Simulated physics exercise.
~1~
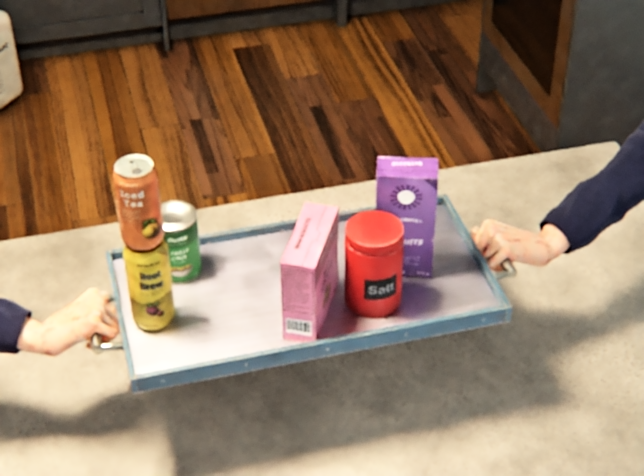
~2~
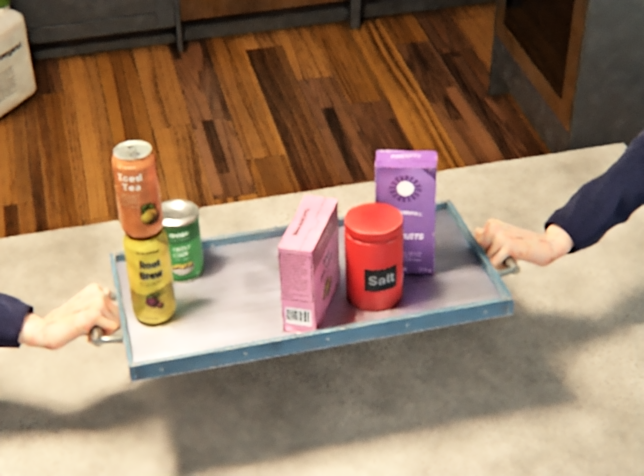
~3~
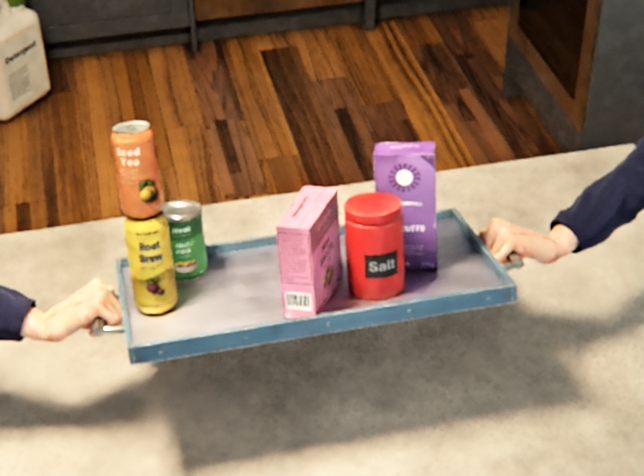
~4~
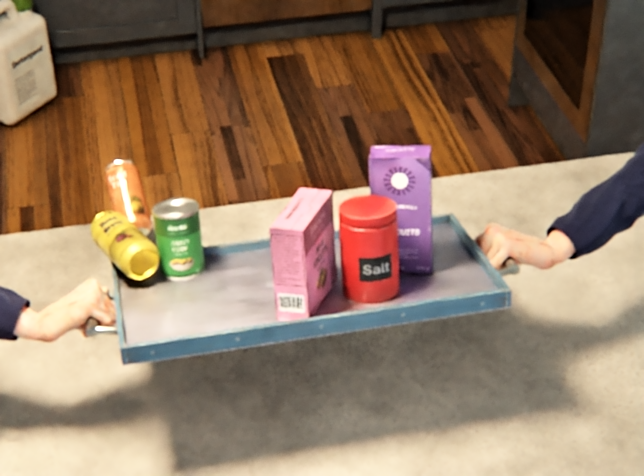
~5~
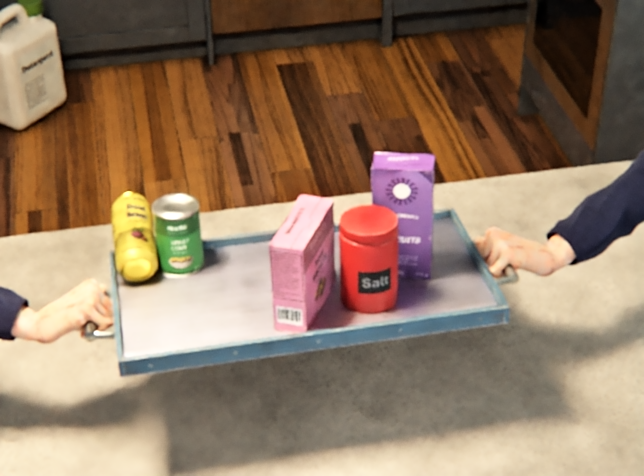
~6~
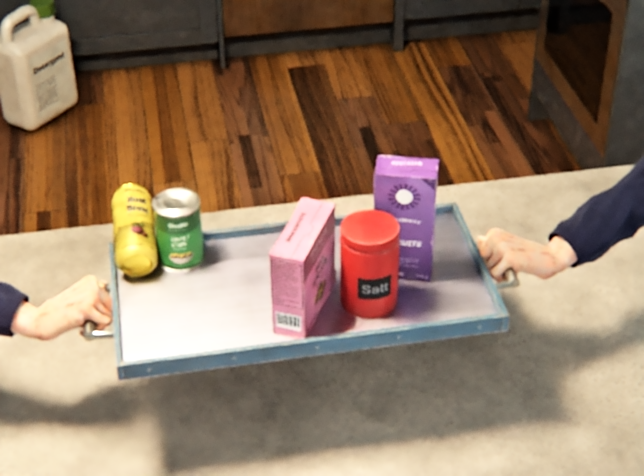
Above a pale tabletop, two hands tilting a tray of groceries away, stacked cans toppling, the orange one gone, then levelling it.
